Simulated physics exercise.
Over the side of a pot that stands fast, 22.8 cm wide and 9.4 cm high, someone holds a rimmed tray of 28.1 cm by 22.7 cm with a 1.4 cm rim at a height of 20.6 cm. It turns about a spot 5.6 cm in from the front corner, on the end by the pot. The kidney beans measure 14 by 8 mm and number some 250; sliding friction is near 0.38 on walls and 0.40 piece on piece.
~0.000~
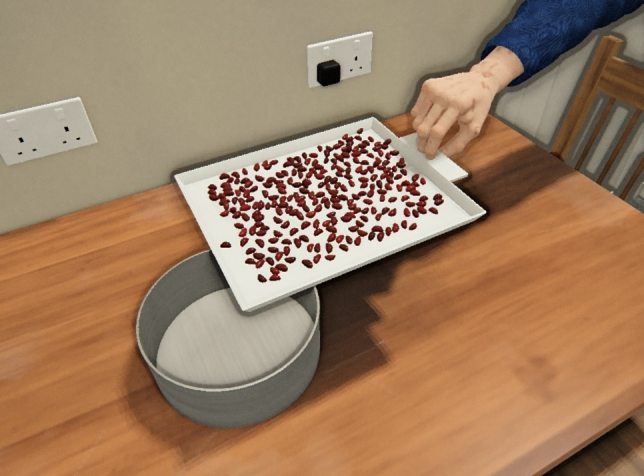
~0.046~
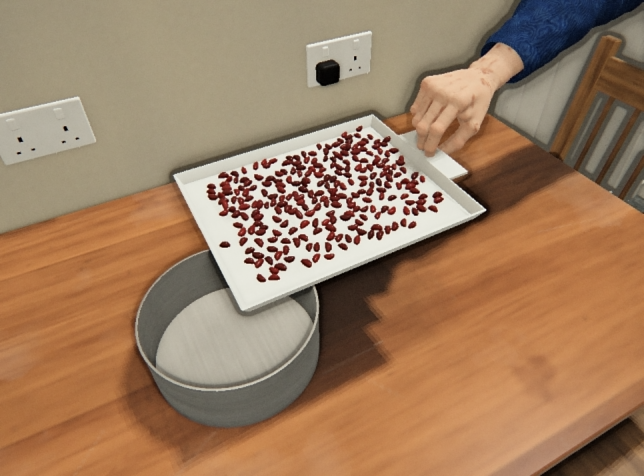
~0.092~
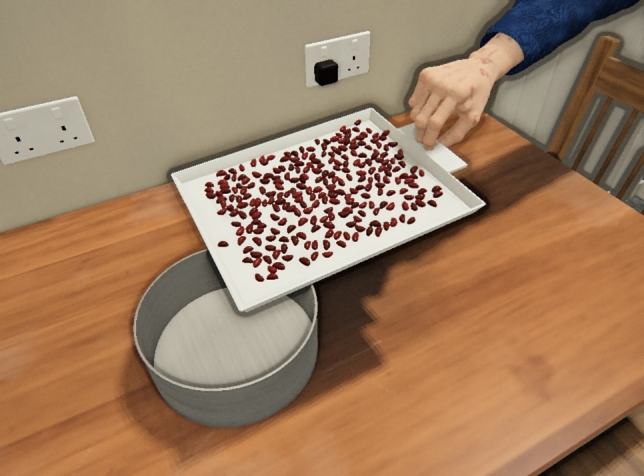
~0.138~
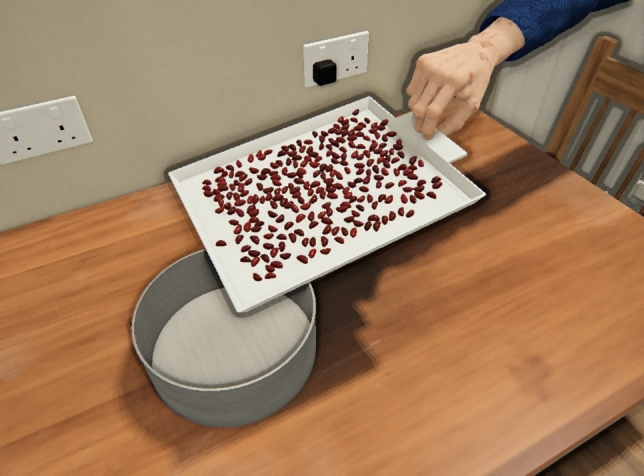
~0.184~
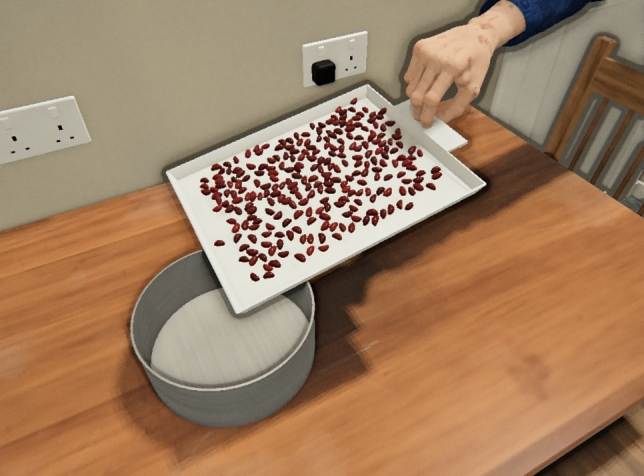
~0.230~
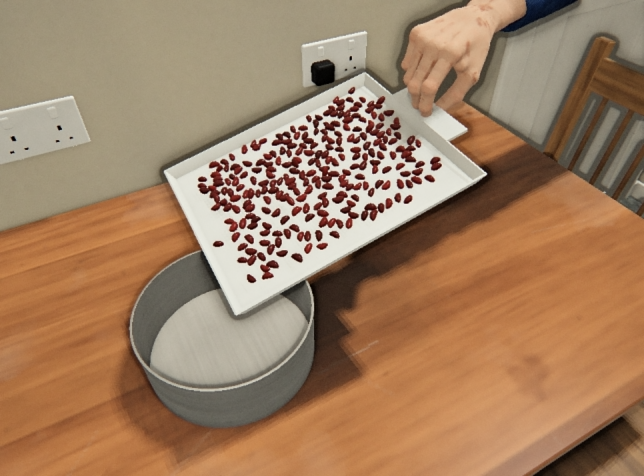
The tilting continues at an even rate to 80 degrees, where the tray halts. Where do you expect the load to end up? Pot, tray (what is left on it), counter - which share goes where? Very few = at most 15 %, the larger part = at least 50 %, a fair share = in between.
Pot - the larger part, tray - very few, counter - a fair share.
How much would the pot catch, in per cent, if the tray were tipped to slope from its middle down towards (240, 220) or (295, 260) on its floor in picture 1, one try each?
Near 70 and 25 percent, in that order.
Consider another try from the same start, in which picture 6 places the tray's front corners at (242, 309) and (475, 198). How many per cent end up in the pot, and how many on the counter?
In the pot: 20 per cent; on the counter: 80 per cent.
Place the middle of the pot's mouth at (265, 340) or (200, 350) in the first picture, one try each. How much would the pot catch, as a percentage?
Try one: ~ 65 %; try two: ~ 95 %.
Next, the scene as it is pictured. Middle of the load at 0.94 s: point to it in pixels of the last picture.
Look near (191, 323) in the last picture.
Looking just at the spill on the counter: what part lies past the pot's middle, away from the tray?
90 per cent.
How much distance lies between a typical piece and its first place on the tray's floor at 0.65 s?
About 9 cm.
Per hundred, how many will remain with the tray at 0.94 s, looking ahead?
30%, roughly.
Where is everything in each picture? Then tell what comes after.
Tray tilt 0 degrees, front corners at (247, 302) and (477, 210); middle of the pieces at (320, 194); pot at (229, 308), in the first picture.
Tray tilt 1 degrees, front corners at (247, 302) and (476, 208); middle of the pieces at (320, 193), in the second picture.
Tray tilt 3 degrees, front corners at (245, 302) and (476, 202); middle of the pieces at (318, 190), in the third picture.
Tray tilt 6 degrees, front corners at (242, 303) and (476, 193), lowest corner left front; middle of the pieces at (316, 184), in the fourth picture.
Tray tilt 9 degrees, front corners at (241, 304) and (476, 183), lowest corner left front; middle of the pieces at (313, 178), in the fifth picture.
Tray tilt 13 degrees, front corners at (240, 305) and (476, 173), lowest corner left front; middle of the pieces at (311, 173); pot at (223, 308). The tray's pace is about 75 degrees a second, in the sixth picture.
Then, at 0.65 s, tilt 45 degrees; the tray holds 100 %, the pot 0 %.
After 0.94 s, tilt 67 degrees; the tray holds 30 %, the pot 20 %.
After 1.32 s, tilt 80 degrees; the tray holds 0 %, the pot 60 %.
In the end, at 2.5 s, pot 70 %, tray 0 %, counter 30 %.
